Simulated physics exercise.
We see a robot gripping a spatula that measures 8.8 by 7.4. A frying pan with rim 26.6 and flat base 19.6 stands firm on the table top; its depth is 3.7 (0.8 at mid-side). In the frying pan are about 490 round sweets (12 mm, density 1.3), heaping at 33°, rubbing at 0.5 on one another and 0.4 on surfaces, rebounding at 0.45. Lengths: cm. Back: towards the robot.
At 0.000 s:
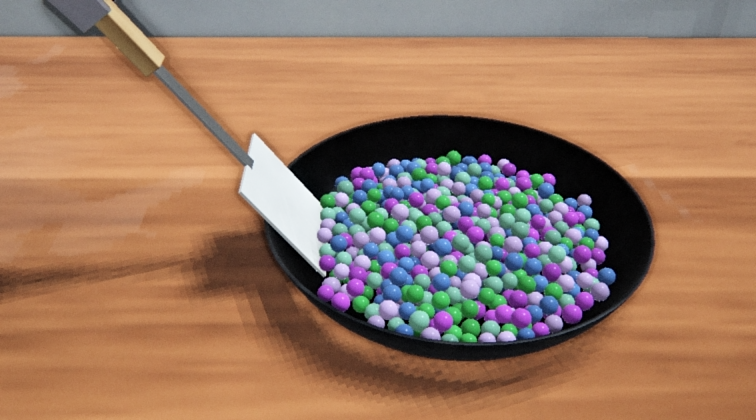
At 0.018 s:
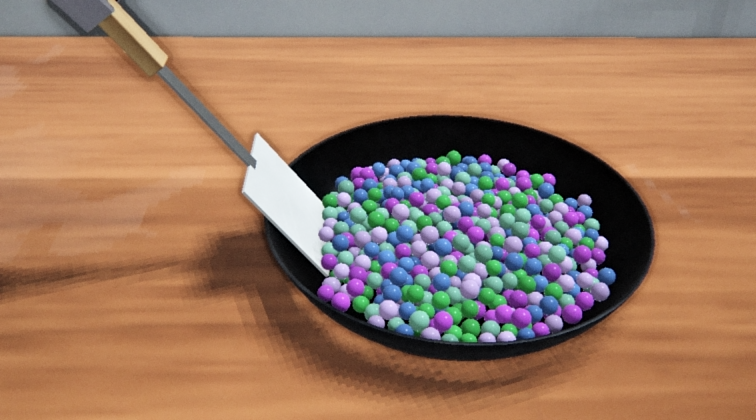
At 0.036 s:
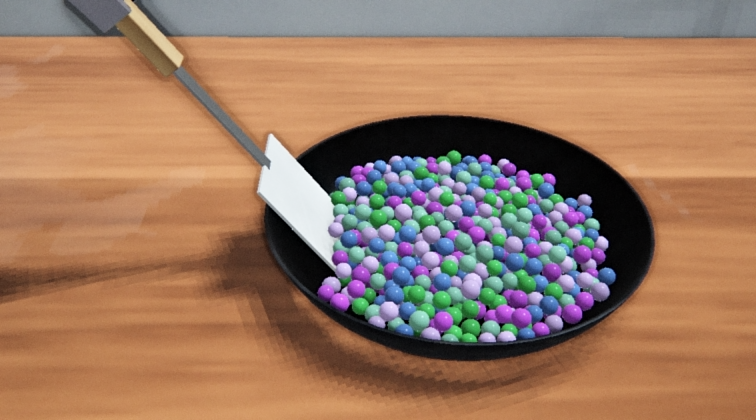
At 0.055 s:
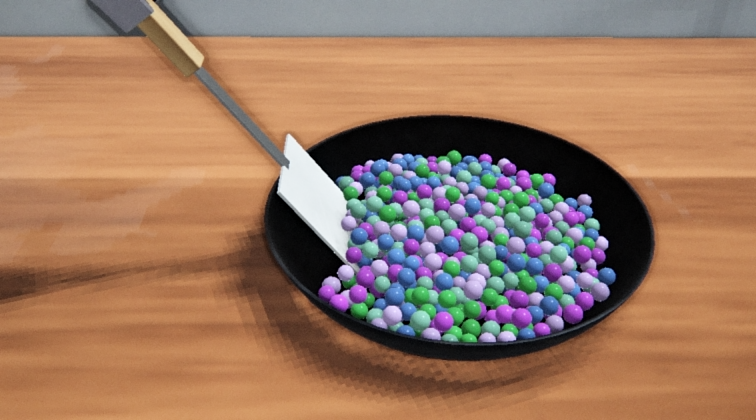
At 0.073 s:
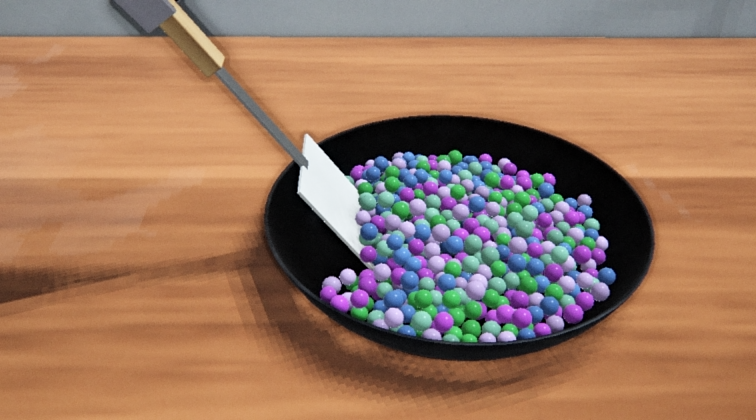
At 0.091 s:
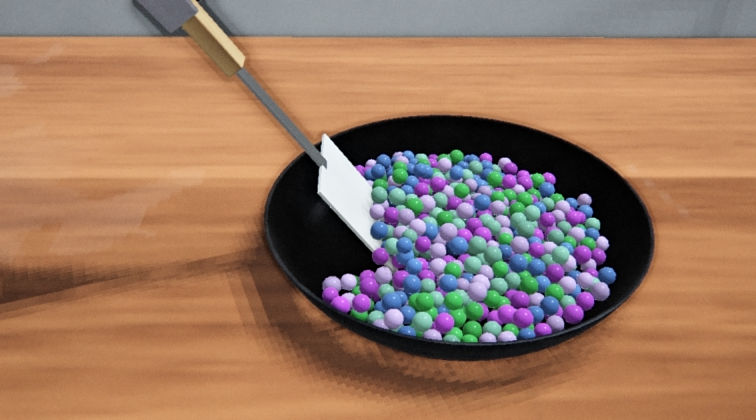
White spatula blade sliding rightward through a black frying pan, pushing small green, blue, purple and lilac balls into a heap.
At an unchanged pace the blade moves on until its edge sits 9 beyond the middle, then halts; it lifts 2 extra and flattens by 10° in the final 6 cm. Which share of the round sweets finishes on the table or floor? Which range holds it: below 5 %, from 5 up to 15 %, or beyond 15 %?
The range from 5 up to 15 %.
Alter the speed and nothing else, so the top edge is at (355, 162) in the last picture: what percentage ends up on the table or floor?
About 20 percent.
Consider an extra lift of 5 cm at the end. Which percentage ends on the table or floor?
Roughly 15 percent of it.
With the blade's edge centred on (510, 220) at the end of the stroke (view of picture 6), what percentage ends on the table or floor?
Around 0 percent ends on the table or floor.
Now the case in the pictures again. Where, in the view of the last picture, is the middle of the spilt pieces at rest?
(706, 241).
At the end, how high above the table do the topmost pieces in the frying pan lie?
Top of the heap: Roughly 5.5 cm above the table top.
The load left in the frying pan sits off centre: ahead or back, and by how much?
I'd say close to 4.0 cm toward the front.
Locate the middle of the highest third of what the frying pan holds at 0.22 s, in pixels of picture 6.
Centre: Approx. (536, 212) in the last view.
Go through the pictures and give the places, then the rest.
The first picture shows the spatula top edge at (247, 161), sloping 54°; upper third of the load around (444, 229), from x 325 to 605, top at y 160; 491 in the frying pan.
The second picture shows the spatula top edge at (250, 161), sloping 54°; upper third of the load around (444, 229), from x 325 to 605, top at y 160.
The third picture shows the spatula top edge at (264, 162), sloping 54°; upper third of the load around (431, 225), from x 325 to 605, top at y 160.
The fourth picture shows the spatula top edge at (283, 162), sloping 54°; upper third of the load around (427, 224), from x 325 to 605, top at y 160.
The fifth picture shows the spatula top edge at (302, 162), sloping 54°; upper third of the load around (433, 220), from x 330 to 605, top at y 160.
The sixth picture shows the spatula top edge at (321, 162), sloping 54°; upper third of the load around (437, 217), from x 330 to 605, top at y 155; 491 in the frying pan.
After 0.16 s, sloping 54°, highest piece 6 above the table; 491 in the frying pan.
After 0.22 s, sloping 50°, highest piece 7 above the table; 491 in the frying pan.
After 0.46 s, sloping 44°, highest piece 6 above the table; 449 in the frying pan, 37 on the table or floor, 5 on the blade or in flight.
After 1.51 s, sloping 44°, highest piece 5 above the table; 445 in the frying pan, 46 on the table or floor.
In the end, 445 in the frying pan, 46 on the table or floor. That is 9 % on the table or floor.
